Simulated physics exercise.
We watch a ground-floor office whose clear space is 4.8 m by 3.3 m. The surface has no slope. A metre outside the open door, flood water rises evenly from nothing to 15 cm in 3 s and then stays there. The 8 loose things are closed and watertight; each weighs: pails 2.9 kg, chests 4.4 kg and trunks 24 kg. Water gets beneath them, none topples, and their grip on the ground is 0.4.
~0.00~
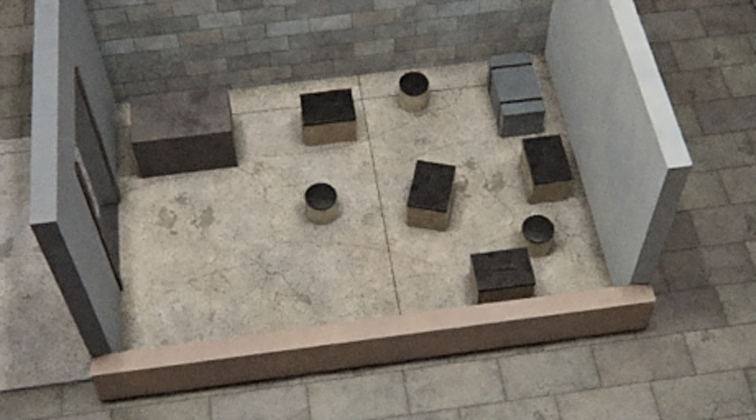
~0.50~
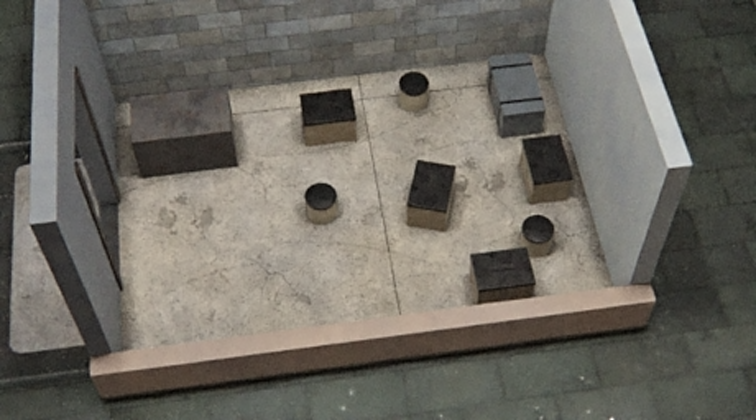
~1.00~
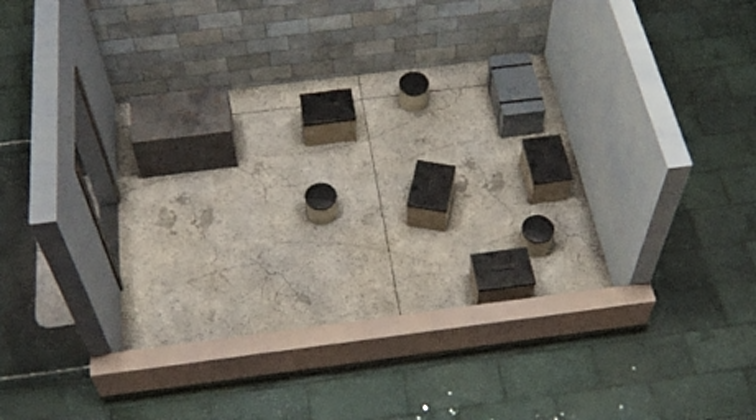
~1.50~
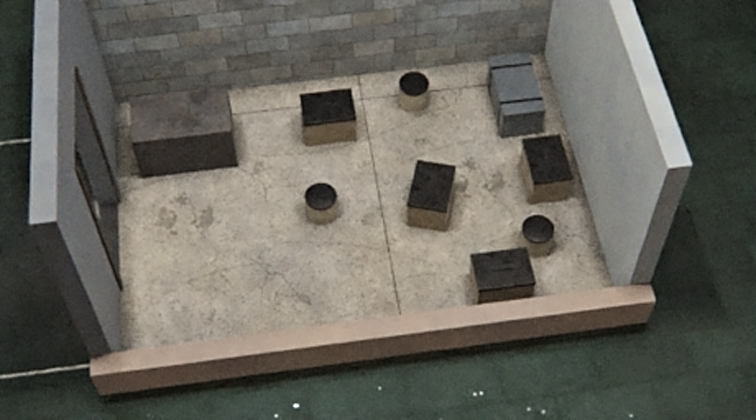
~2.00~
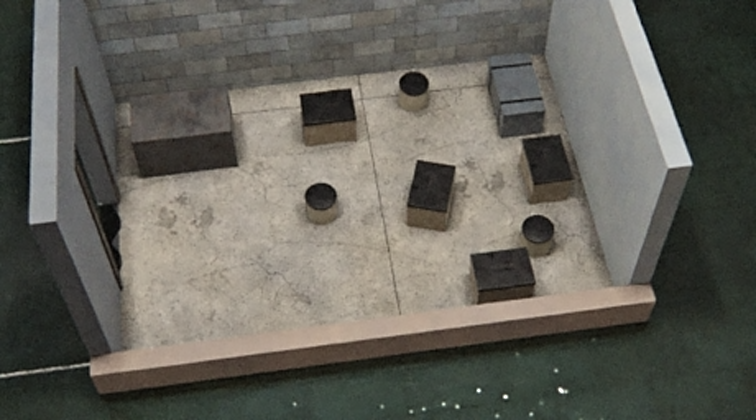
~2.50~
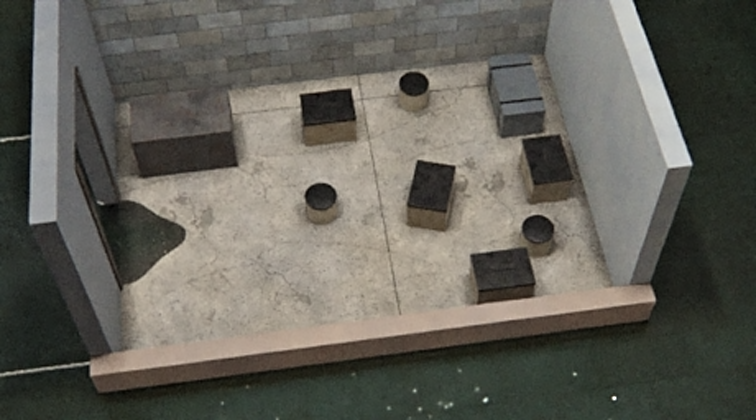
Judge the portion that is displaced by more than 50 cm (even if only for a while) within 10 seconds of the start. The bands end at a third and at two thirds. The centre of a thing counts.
That comes to from one to two thirds.
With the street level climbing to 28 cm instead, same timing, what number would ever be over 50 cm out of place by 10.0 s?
Then 7.
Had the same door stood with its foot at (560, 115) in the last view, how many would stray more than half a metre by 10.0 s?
Then 5.
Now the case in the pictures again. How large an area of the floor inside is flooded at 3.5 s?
About 2.5 m2.
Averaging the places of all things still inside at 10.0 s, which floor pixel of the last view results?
Around (498, 166).
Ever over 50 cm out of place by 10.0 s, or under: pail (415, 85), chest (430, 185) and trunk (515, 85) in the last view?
In turn: Under, more, short of it.
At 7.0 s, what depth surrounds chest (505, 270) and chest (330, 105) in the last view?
Roughly 3 and 2 cm.
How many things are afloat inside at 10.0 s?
7 of them.
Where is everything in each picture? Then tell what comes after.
The first frame shows a pail at (321, 196) rests on the ground; a chest at (432, 185) rests on the ground; water covers 0.0 m2; 0 of 8 have shifted.
The second frame shows a pail at (321, 196), on the bottom; a chest at (432, 185), on the bottom; 0.0 m2 under water; 0 of 8 have shifted.
The third frame shows a pail at (321, 196) rests on the ground; a chest at (432, 185), on the bottom; 0.0 m2 under water; 0 of 8 have shifted.
The fourth frame shows a pail at (321, 196) rests on the ground; a chest at (432, 185), on the bottom; 0.0 m2 under water; 0 of 8 have shifted.
The fifth frame shows a pail at (321, 196) rests on the ground; a chest at (432, 185), on the bottom; 0.0 m2 under water; 0 of 8 have shifted.
The sixth frame shows a pail at (321, 196), on the bottom; a chest at (432, 185) rests on the ground; water covers 0.4 m2; 0 of 8 have shifted.
After 3.5 s 0 of 8 are over 50 cm from their spots; 0 afloat.
After 4.5 s 0 of 8 are over 50 cm from their spots; 0 afloat.
After 7.0 s 3 of 8 are over 50 cm from their spots; 2 afloat.
After 10.0 s 4 of 8 are over 50 cm from their spots, and 4 have been at some point; 7 afloat.
